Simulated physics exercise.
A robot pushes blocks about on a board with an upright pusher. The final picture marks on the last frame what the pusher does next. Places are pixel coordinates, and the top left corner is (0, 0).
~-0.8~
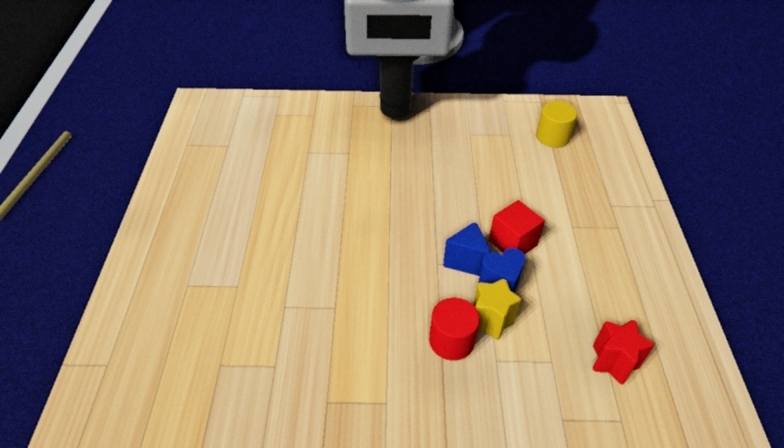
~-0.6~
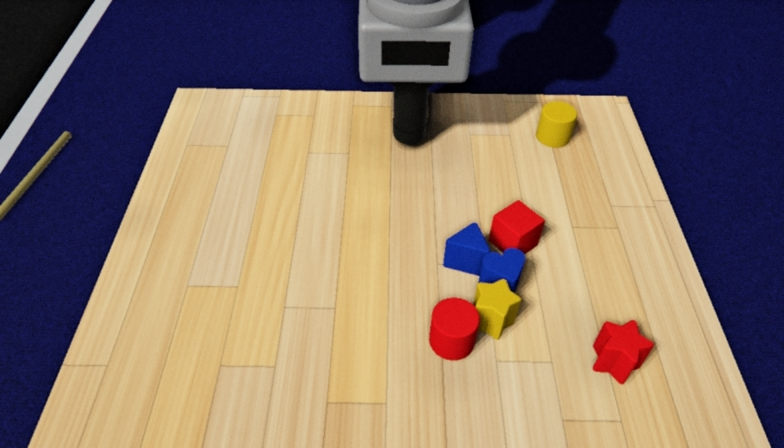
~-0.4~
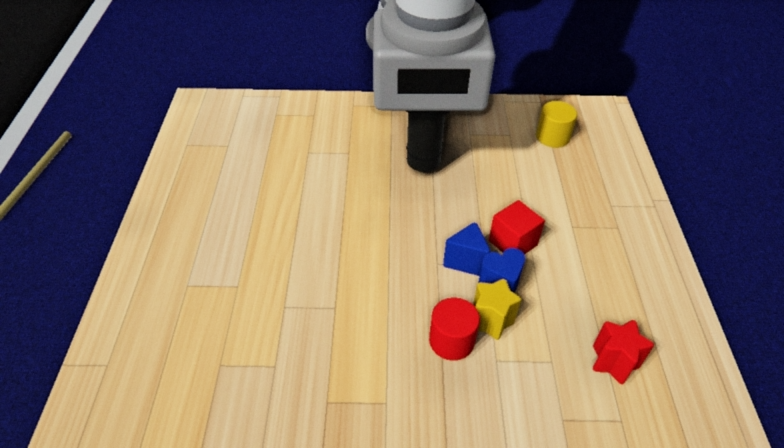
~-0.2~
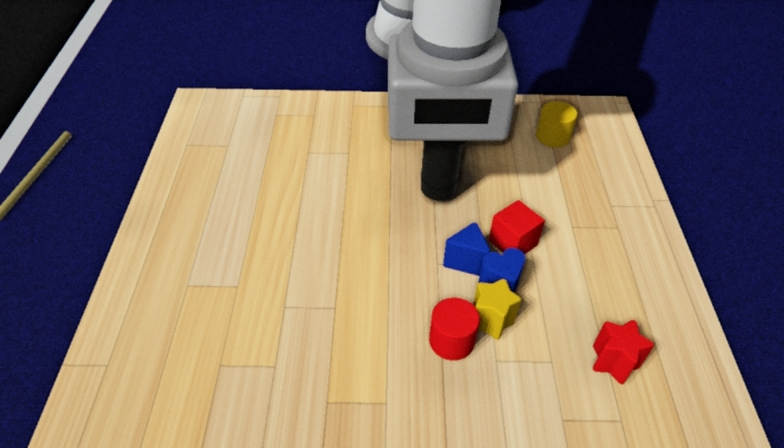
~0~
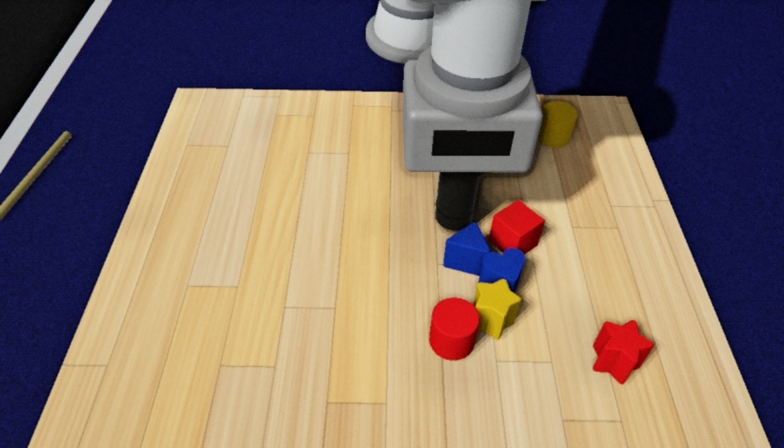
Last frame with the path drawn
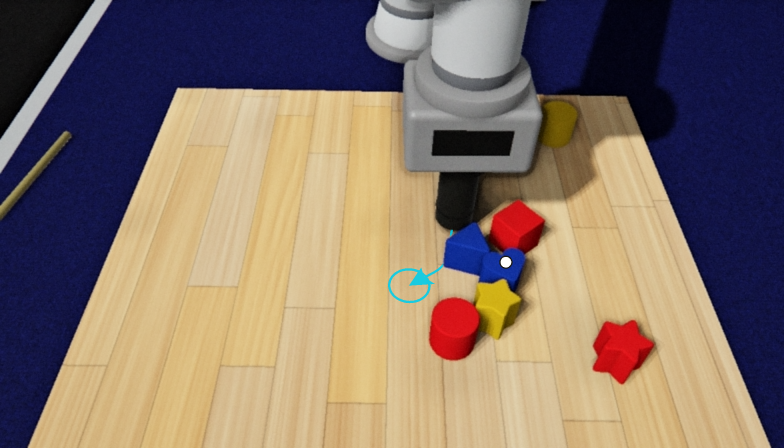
A robot arm moves its black pusher down and right toward the still, clustered blocks.
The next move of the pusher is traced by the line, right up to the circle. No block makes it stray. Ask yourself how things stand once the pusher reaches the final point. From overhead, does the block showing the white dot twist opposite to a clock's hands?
The answer is yes.
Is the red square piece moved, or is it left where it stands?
At the end, its place is the same.
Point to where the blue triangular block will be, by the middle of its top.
So, by the moment the path ends, you'll find the top centre of the blue triangular block at (471, 262).
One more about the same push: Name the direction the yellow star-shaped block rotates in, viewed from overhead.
Clockwise.
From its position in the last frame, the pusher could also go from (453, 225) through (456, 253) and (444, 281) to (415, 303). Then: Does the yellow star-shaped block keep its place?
I'd say no.
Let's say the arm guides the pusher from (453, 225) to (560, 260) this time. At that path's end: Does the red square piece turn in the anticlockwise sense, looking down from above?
In short: Yes.
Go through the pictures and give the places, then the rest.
In the first picture, pusher tip (396, 110); block tops, blue triangular block (471, 237); yellow star-shaped block (497, 296); blue heart-shaped block (506, 262); red square piece (520, 217).
In the second picture, pusher (409, 135); blocks unchanged.
In the third picture, pusher (423, 161); blocks unchanged.
In the fourth picture, pusher (438, 189); blocks unchanged.
In the fifth picture, pusher (453, 218); blue triangular block (471, 237); yellow star-shaped block (497, 296); blue heart-shaped block (506, 262); red square piece (520, 217).
Path on the board, from (453, 225) via (449, 248) and (437, 271), ending at (409, 285); the dot is on the blue heart-shaped block.
On the path given first. Halfway along, pusher (447, 254); blue triangular block (472, 258); yellow star-shaped block (500, 299), turned 20° clockwise; blue heart-shaped block (514, 271), turned 40° anticlockwise.
At the end, pusher (410, 279); blue triangular block (471, 262), turned 15° anticlockwise; yellow star-shaped block (500, 300), turned 25° clockwise; blue heart-shaped block (514, 271), turned 45° anticlockwise; red square piece in place.
